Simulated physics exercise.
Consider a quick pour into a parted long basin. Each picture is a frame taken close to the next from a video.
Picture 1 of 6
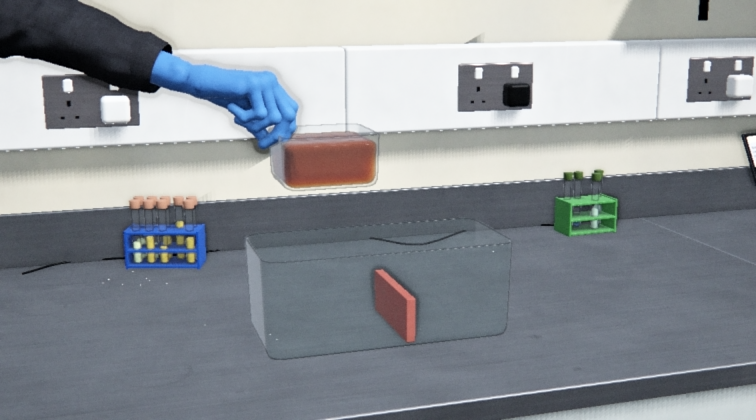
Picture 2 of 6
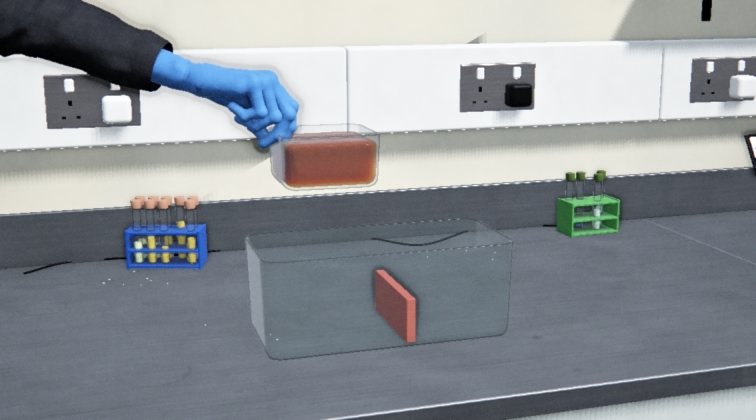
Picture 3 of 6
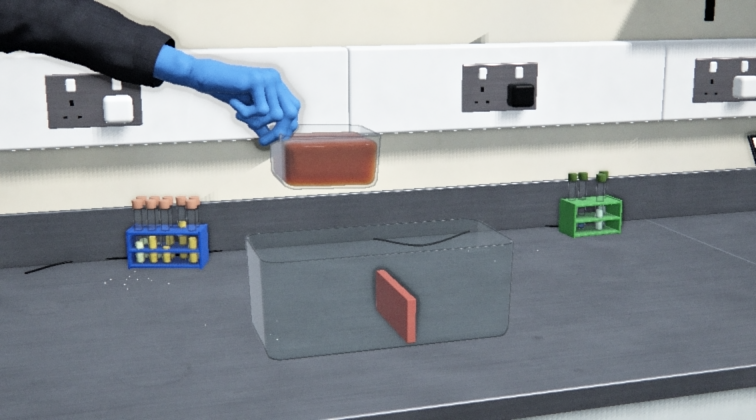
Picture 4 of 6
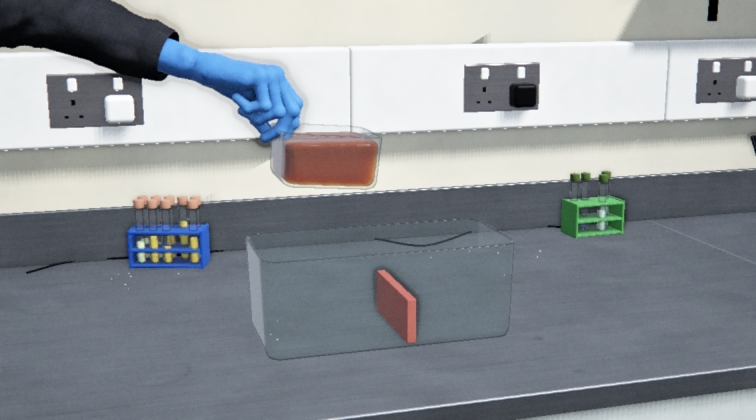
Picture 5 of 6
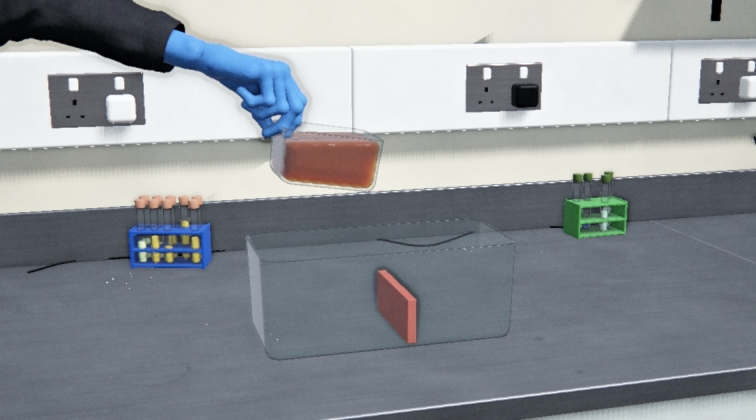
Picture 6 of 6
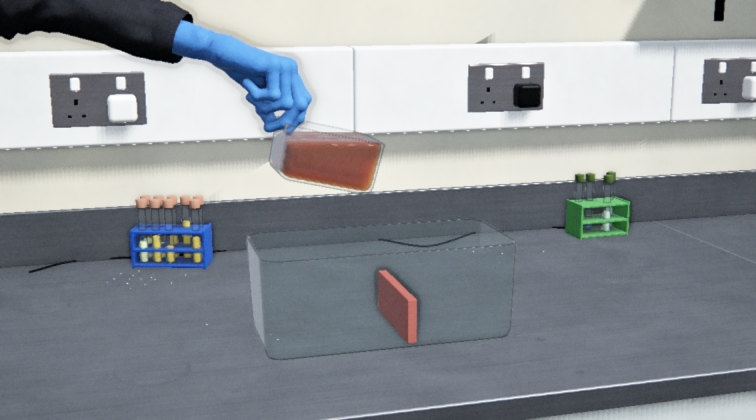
On a dark grey laboratory worktop seen from the front and slightly above, sockets line the pale wall behind, with a blue rack of tubes at left and a green one at right. A blue-gloved hand holds a small clear container of reddish-brown liquid above a long transparent basin with a red divider. The hand gradually tilts the container slightly, right side downward, while the view shifts very slightly.
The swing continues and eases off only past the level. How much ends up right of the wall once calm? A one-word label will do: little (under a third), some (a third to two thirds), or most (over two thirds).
Most.
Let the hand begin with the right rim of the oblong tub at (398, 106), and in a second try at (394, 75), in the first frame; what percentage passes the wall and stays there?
95 and 90 in a hundred.
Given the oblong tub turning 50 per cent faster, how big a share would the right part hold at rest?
Roughly 70 in a hundred.
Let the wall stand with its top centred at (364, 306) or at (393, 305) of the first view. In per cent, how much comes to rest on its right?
Roughly 85 % and then 70 %.
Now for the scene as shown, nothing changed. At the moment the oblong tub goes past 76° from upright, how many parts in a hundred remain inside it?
Close to 35 parts in a hundred remain.
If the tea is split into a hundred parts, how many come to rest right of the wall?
Share: Roughly 75 %.
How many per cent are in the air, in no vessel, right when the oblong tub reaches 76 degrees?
35 %.
A moment on, the oblong tub is tipped on its side and 37 per cent is still to pour, 1 is left of the wall and 27 right of it.
Next, the oblong tub is tipped right over and 4 per cent is still to pour, 15 is left of the wall and 75 right of it.
Then the oblong tub is tipped right over and 0 per cent is still to pour, 24 is left of the wall and 75 right of it.
Later the oblong tub is tipped right over and 0 per cent is still to pour, 24 is left of the wall and 75 right of it.
In the end 24 per cent lies left of the wall, 75 right of it and 1 outside.
